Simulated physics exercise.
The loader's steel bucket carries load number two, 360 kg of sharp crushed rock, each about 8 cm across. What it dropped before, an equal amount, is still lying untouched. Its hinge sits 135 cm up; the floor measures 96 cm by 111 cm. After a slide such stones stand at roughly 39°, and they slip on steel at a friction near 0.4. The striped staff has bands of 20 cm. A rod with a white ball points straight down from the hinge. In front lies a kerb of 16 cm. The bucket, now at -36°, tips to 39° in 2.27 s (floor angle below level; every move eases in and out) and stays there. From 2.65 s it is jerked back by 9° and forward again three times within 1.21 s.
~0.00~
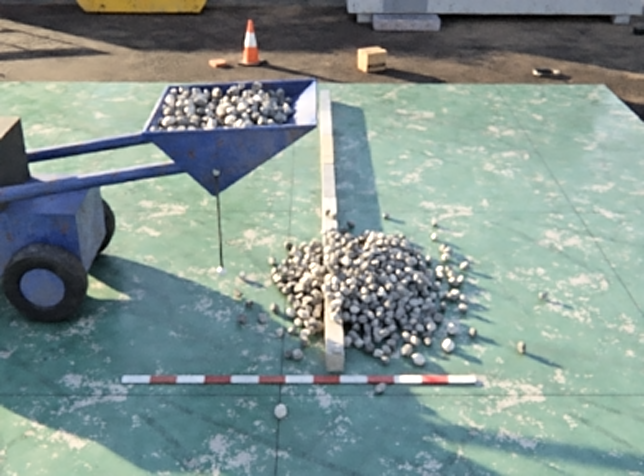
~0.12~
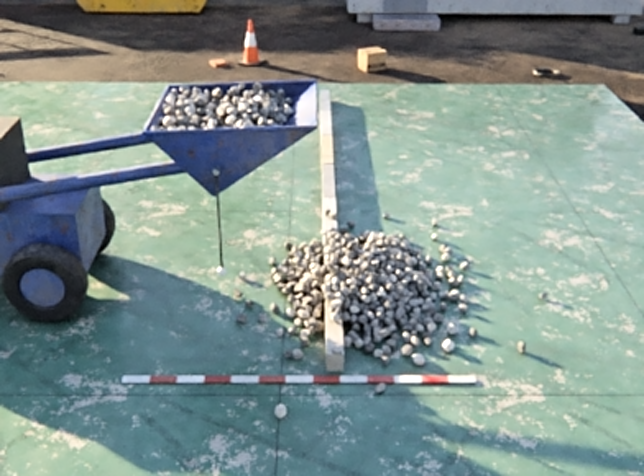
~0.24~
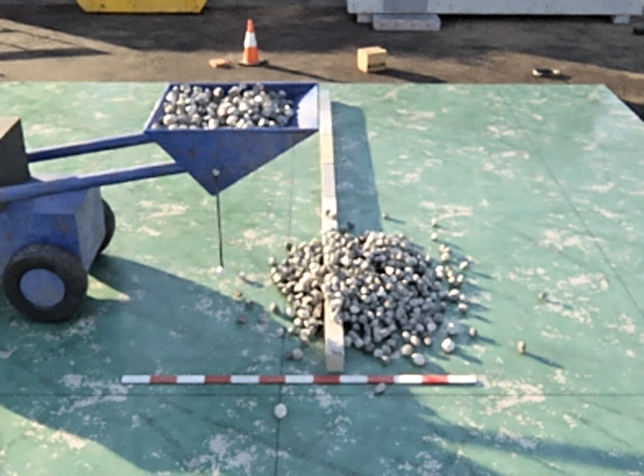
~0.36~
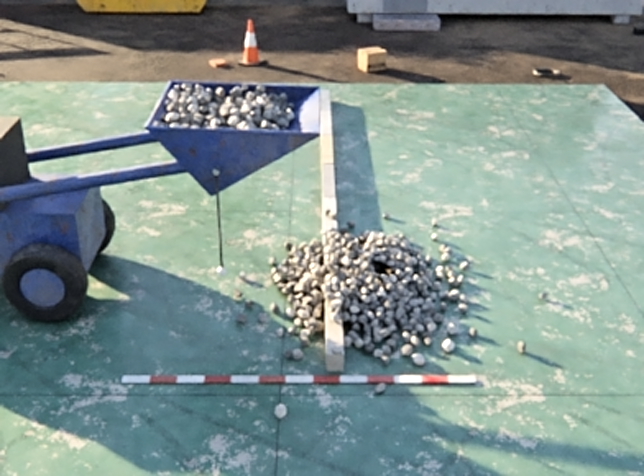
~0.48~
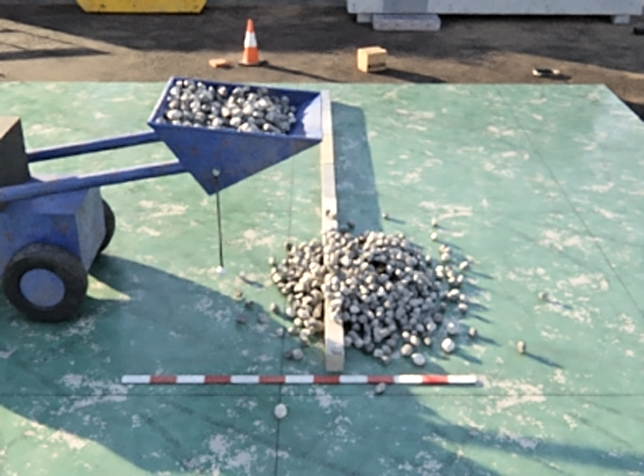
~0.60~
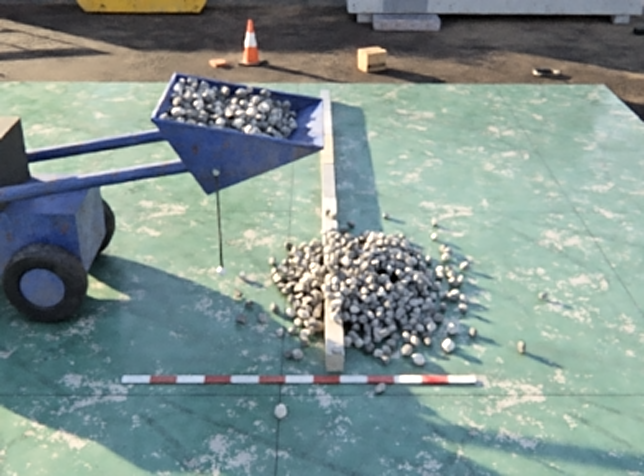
A blue loader's bucket full of grey stones tilts slightly forward beside a stone pile.
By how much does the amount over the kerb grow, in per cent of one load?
About 46 per cent.
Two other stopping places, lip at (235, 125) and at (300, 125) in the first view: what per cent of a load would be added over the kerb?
About 0 and 25 per cent.
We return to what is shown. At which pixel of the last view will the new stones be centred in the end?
Their middle is at about (331, 269).
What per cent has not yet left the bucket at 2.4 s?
It holds some 35 per cent.
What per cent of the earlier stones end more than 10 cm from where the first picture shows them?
Roughly 5 per cent of them.
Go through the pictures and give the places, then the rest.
In the first picture, the bucket is at -36°, its lip at (317, 126); the top of the load is at (246, 97). The earlier load is highest near (343, 255), 25 cm above ground level, 24 % on this side of the kerb, 76 % over the kerb.
In the second picture, the bucket is at -35°, its lip at (317, 127); the top of the load is at (239, 98); the stones move at 0.0 m/s on average.
In the third picture, the bucket is at -34°, its lip at (318, 130); the top of the load is at (235, 96); the stones move at 0.1 m/s on average.
The fourth picture shows lip at (320, 135), floor tilted -31°, highest stones at (201, 95); the stones move at 0.1 m/s on average.
In the fifth picture, the bucket is at -27°, its lip at (322, 141); the top of the load is at (181, 93); the stones move at 0.1 m/s on average.
In the sixth picture, the bucket is at -23°, its lip at (324, 148); the top of the load is at (183, 90); the stones move at 0.2 m/s on average.
After 1.7 s the floor is at 27°; in per cent of one load, 100 in the bucket, 25 on this side of the kerb, 76 over the kerb; the foremost stones are at (479, 296).
After 2.4 s the floor is at 39°; in per cent of one load, 33 in the bucket, 76 on this side of the kerb, 91 over the kerb; the foremost stones are at (479, 296).
After 4.3 s the floor is at 39°; in per cent of one load, 0 in the bucket, 78 on this side of the kerb, 122 over the kerb; the foremost stones are at (483, 304).
After 6.9 s the floor is at 39°; in per cent of one load, 0 in the bucket, 78 on this side of the kerb, 122 over the kerb; the foremost stones are at (483, 304). Net gain over the kerb, 46.
